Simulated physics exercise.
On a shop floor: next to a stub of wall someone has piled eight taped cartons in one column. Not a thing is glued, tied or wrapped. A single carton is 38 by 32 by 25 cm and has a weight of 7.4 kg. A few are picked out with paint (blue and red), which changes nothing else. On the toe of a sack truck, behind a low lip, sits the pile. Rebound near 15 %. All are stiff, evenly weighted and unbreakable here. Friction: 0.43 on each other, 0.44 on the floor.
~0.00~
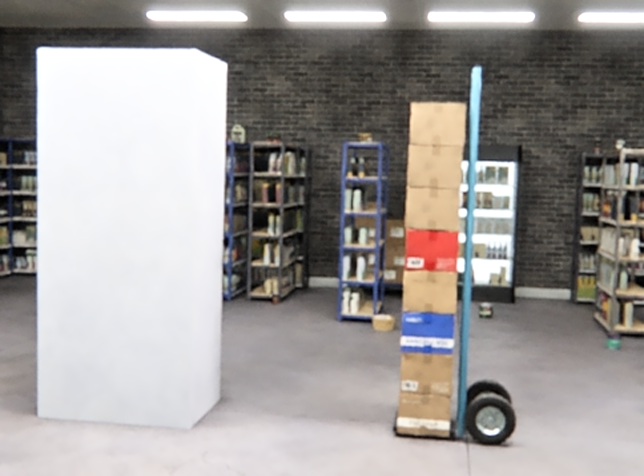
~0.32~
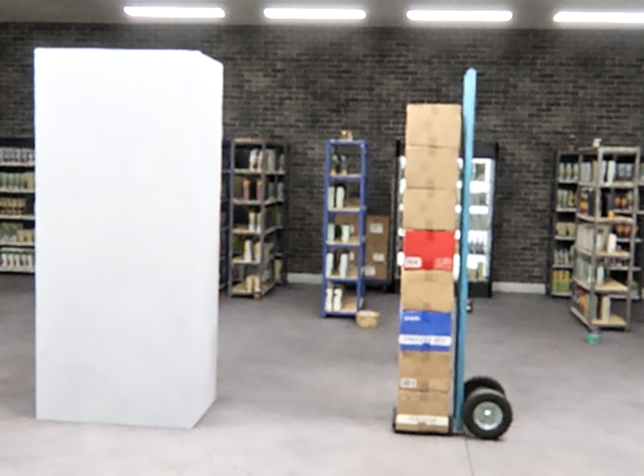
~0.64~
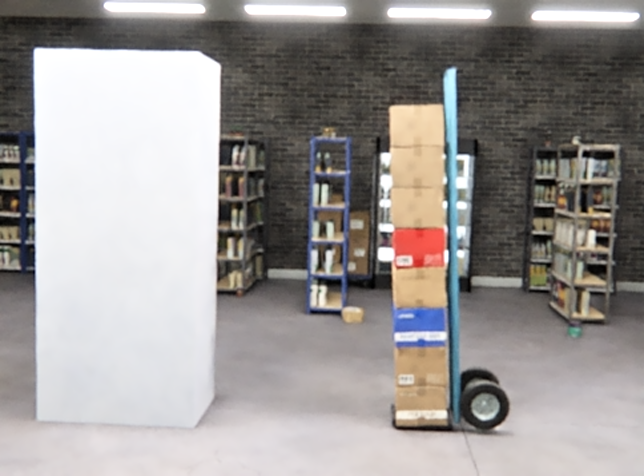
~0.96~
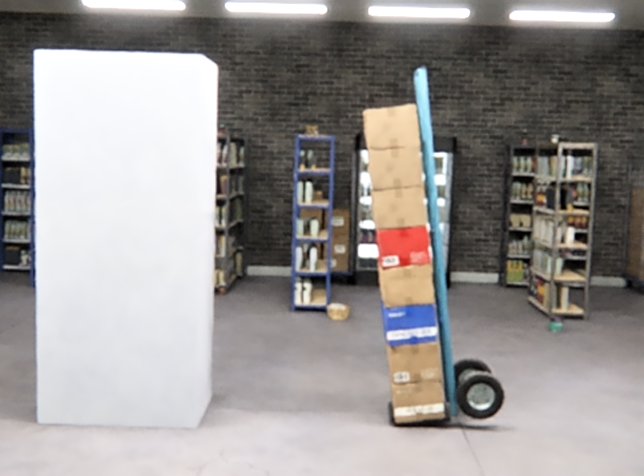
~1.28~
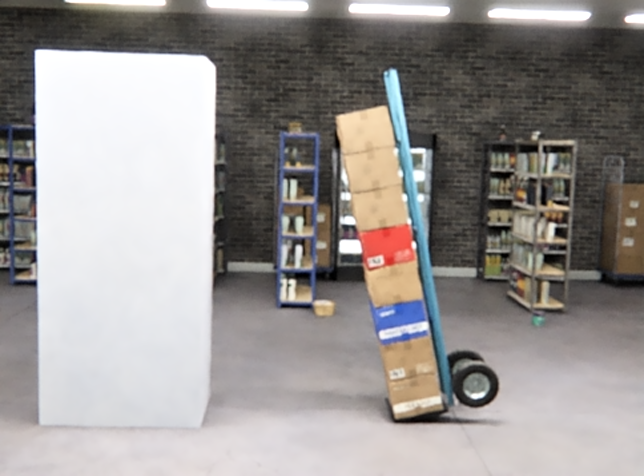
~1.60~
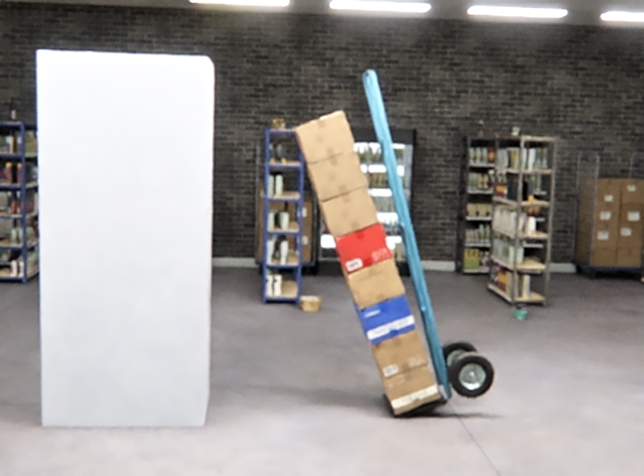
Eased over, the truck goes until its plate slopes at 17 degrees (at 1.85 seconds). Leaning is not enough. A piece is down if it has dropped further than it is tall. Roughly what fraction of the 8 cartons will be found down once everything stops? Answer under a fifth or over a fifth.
Roughly more than a fifth.
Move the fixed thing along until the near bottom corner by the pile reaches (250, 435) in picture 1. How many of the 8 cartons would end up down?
With that change the number is 0.
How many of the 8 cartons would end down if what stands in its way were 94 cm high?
Result - 5.
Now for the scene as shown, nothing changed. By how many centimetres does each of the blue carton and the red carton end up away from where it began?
Well, the blue finishes about 50 cm from where it began, while the red finishes about 90 cm from its start.
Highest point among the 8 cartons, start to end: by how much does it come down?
I'd put it at around 25 cm.
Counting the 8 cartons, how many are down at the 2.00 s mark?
2 by that time.
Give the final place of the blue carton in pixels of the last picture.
Somewhere around pixel (345, 329).
After 1.70 s, none of the 8 cartons down, 8 disturbed; red carton leaning 25°; blue carton leaning 25°.
After 1.82 s, none of the 8 cartons down, 8 disturbed; red carton leaning 32°; blue carton leaning 32°.
After 2.00 s, 2 of the 8 cartons down; blue carton leaning 40°; red carton leaning 40°, 17 cm lower.
At rest (2.9 s), 3 of the 8 cartons down; blue carton leaning 42°, 9 cm lower; red carton leaning 42°, 23 cm lower. That is 38 per cent. As the last picture would show them, middles, blue carton near (345, 329), red carton near (296, 275).
